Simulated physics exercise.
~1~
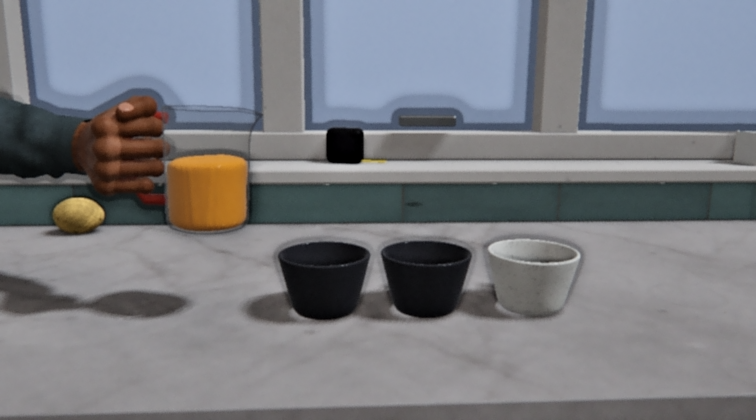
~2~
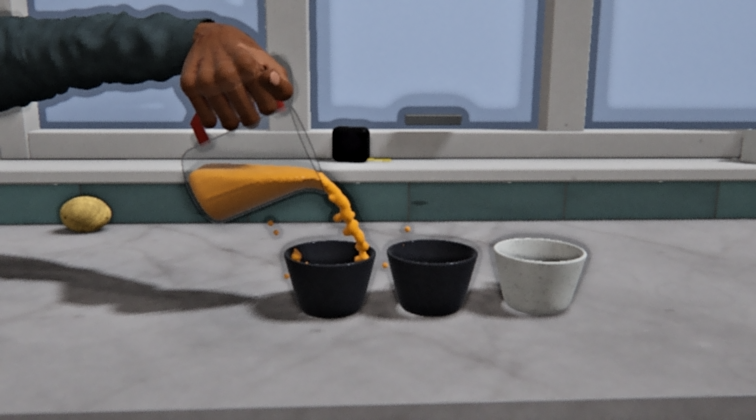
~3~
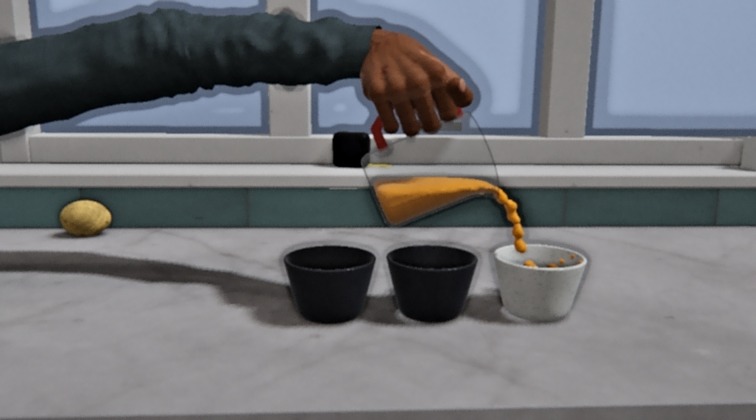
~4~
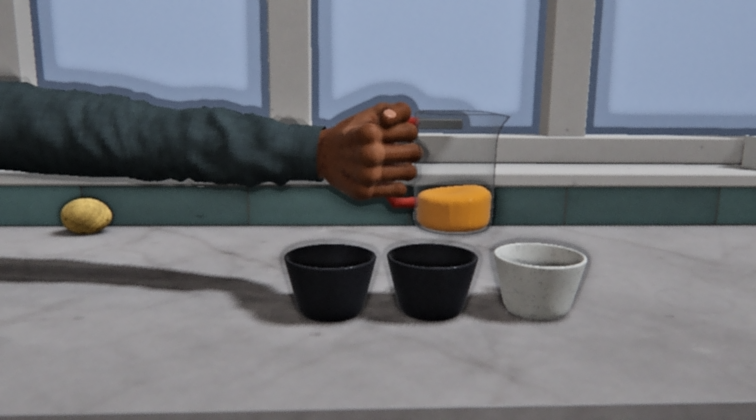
At first, a hand holds a clear jug of orange juice at the left of a marble counter, beside a yellow, potato-like object and behind a row of two black cups and one white cup. The hand lifts the jug and tips it steeply to the right, sending juice into the left black cup while some drops scatter around its rim. Still tilted, the jug travels rightwards above the row until its stream falls into the white cup. Finally the hand turns the jug upright and holds it behind the cups, with some juice still inside.
